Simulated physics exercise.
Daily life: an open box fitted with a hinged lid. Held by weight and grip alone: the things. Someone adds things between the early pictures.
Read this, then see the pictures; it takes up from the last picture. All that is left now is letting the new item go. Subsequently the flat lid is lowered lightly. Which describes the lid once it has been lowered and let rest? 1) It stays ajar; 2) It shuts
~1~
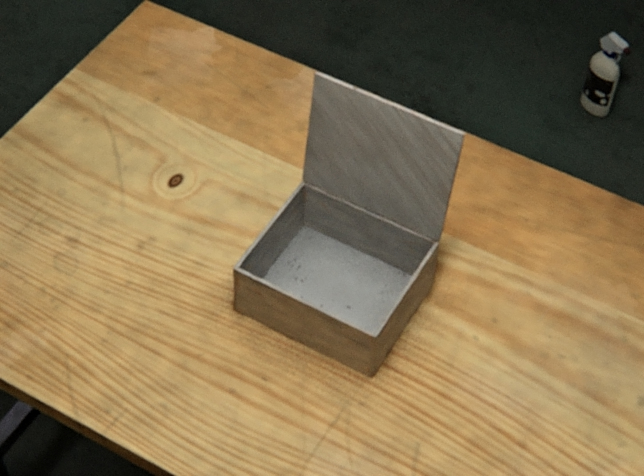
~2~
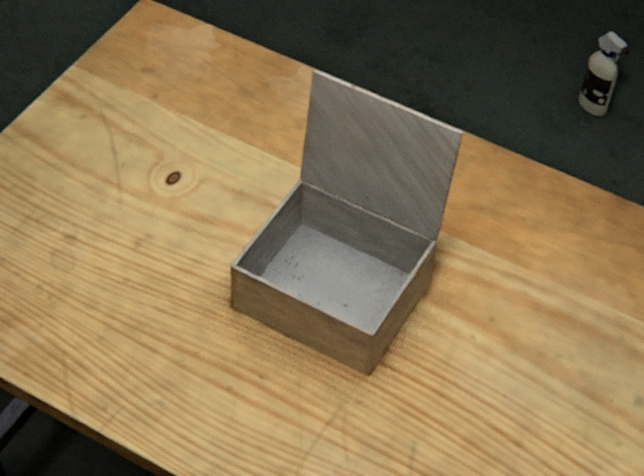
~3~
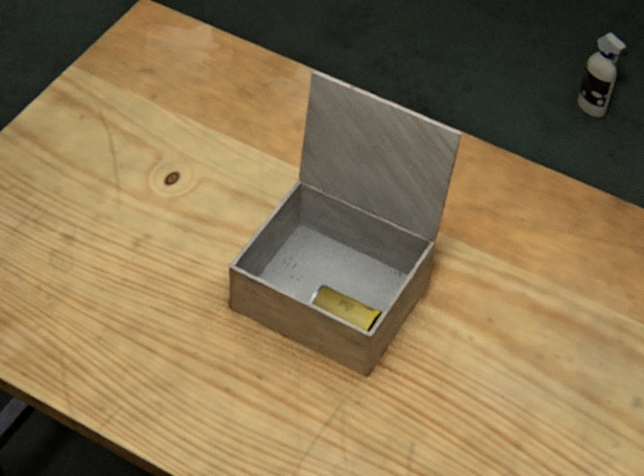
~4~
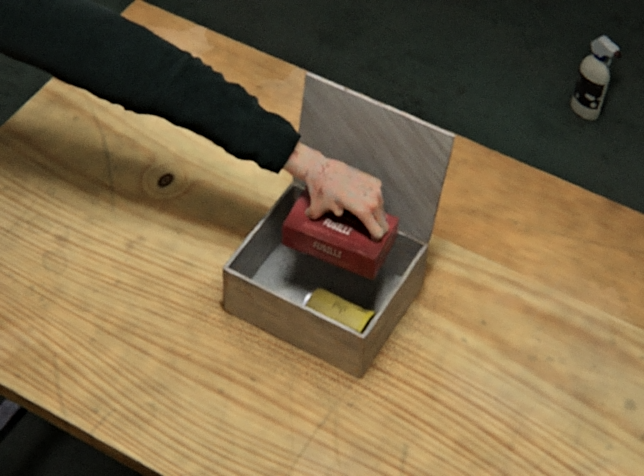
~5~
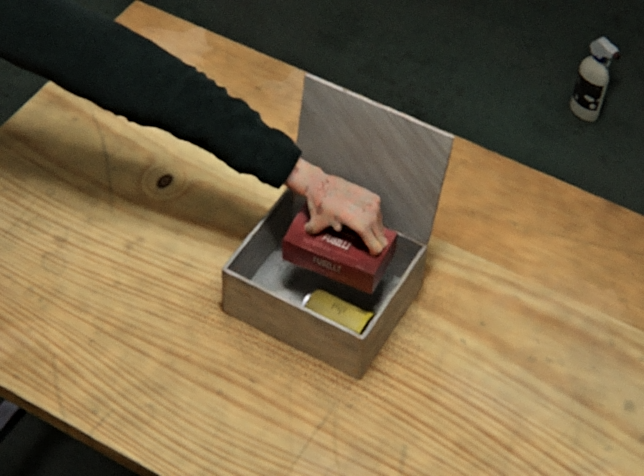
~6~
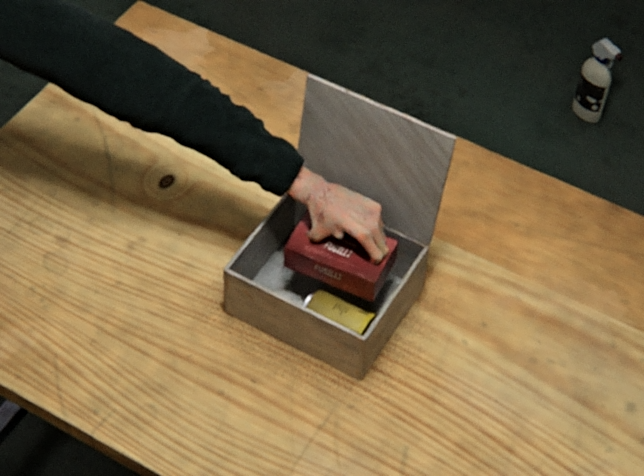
2.
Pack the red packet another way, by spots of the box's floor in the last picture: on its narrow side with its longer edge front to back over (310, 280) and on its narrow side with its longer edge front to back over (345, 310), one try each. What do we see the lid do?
First, it shuts flat; second, it is held up.
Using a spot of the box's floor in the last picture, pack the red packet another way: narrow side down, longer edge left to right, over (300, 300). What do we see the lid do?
In that case, no gap is left.
Then, 0.60 s past the last view, red packet displaced a little near (340, 274).
Then, 1.50 s past the last view, lid 66° above the rim; red packet displaced a little near (340, 274).
Then, 1.90 s past the last view, lid 39° above the rim; red packet displaced a little near (340, 274).
Then, 2.20 s past the last view, lid 16° above the rim; red packet displaced a little near (340, 274).
Finally, lid shut; moved from the start, red packet; yellow tin still in place. Final places as the last picture's camera would see them, red packet near (340, 274).
